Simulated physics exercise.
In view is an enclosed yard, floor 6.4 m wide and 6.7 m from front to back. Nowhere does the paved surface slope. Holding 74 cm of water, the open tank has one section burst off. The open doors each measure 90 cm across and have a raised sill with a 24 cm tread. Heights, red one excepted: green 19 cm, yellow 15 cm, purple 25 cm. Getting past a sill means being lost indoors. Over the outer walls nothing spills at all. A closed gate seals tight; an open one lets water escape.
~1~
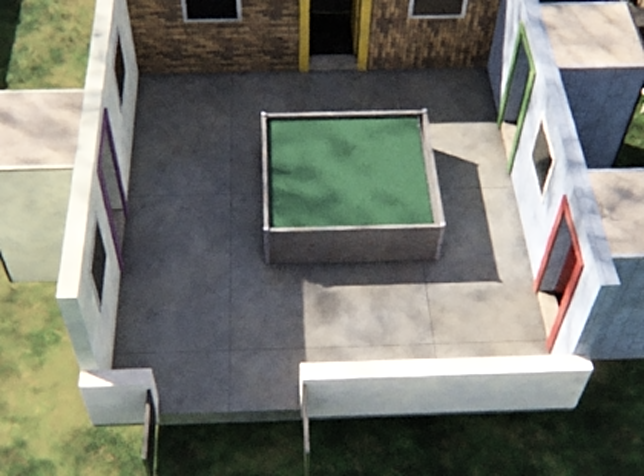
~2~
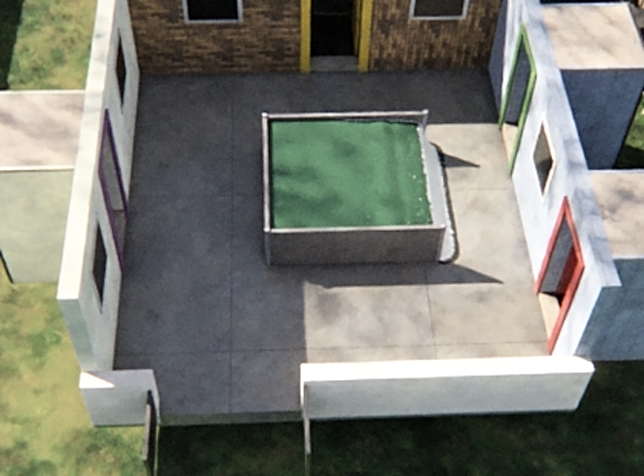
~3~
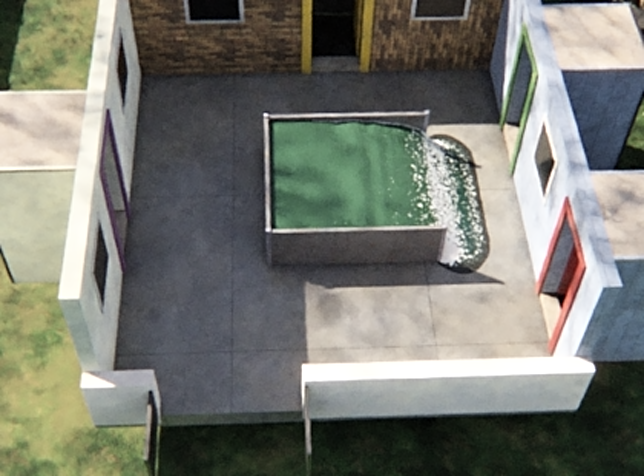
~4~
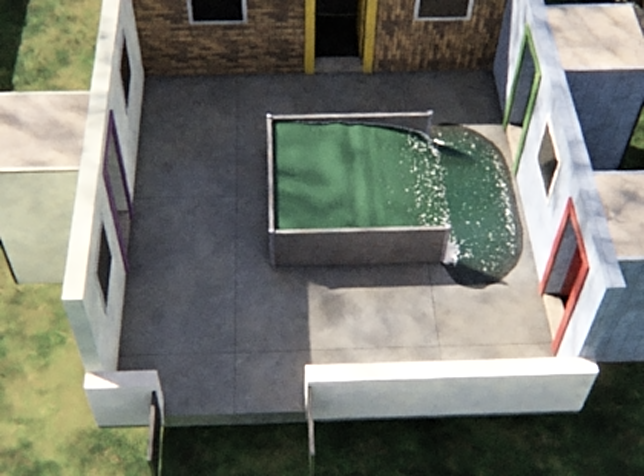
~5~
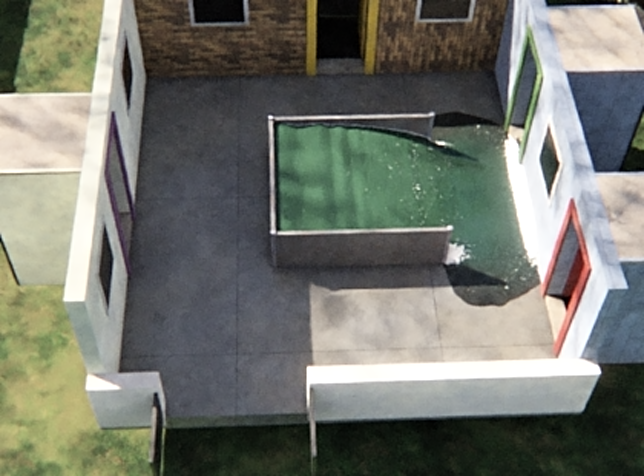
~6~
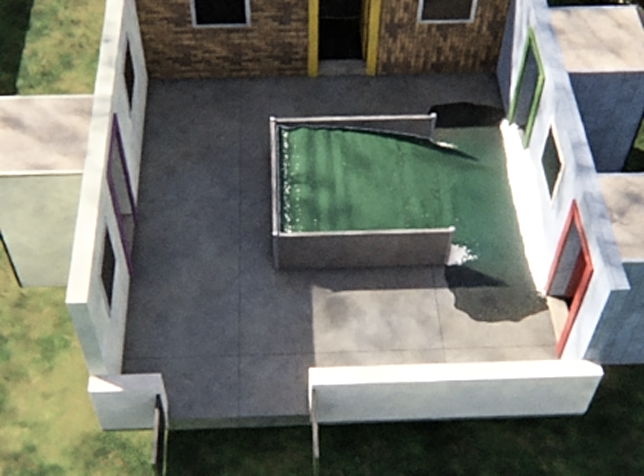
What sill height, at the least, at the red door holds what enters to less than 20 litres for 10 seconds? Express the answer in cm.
A height of roughly 18 cm.
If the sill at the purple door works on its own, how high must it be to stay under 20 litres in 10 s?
At the purple door it takes roughly 15 centimetres.
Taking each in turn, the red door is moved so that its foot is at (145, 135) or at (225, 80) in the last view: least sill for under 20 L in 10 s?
Around 15 and 11.0 cm respectively.
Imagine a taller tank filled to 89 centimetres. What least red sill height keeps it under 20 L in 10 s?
Around 22 cm high.
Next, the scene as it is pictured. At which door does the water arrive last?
It's the purple one.
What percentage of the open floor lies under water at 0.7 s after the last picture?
Near 20 per cent of the open floor.
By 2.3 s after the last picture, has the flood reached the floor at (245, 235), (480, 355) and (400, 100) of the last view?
1: Unwetted; 2: Awash; 3: Awash.
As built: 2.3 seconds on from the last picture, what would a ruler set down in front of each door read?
Depth (cm): Green 31 / red 15 / yellow 9 / purple 0.
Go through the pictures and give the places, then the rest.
Still water, 74 cm deep, in the open tank at (349, 171); the red door at (557, 279) is dry, in the first frame.
Water pours out at (429, 189) and has run 0.3 m, to (453, 255); about 10 cm deep outside, 74 cm at the back, in the second frame.
Water pours out at (430, 192) and has run 0.8 m, to (484, 252); about 14 cm deep outside, 74 cm at the back, in the third frame.
The front is at (518, 239), 1.3 m from the gap at (433, 194); 3.7 m2 of floor is wet, 74 cm left at the back, in the fourth frame.
Water pours out at (434, 195) and has run 1.6 m, to (524, 160); about 12 cm deep outside, 74 cm at the back, in the fifth frame.
The front is at (533, 161), 1.7 m from the gap at (436, 197); 5.7 m2 of floor is wet, 67 cm left at the back; 0.4 m in a straight line remain to the red door at (567, 284), in the sixth frame.
Then, 0.7 s after the last picture water covers 20 % of the floor, deepest (56 cm) near (522, 207); 15 cm at the red door, 2 litres in over its 8 cm sill.
Then, 2.3 s after the last picture water covers 45 % of the floor, deepest (44 cm) near (493, 79); 15 cm at the red door, 48 litres in over its 8 cm sill.
Then, 9.3 s after the last picture water covers 100 % of the floor, deepest (18 cm) near (148, 80); 9 cm at the red door, 154 litres in over its 8 cm sill.
At the red door as built, the water peaked near 18 cm, 3.1 s after the last picture.
With a sill of 16 cm, 32 litres would have come in within the 10 s; with 22 cm, 6 litres. So under 20 litres takes about 18 cm.
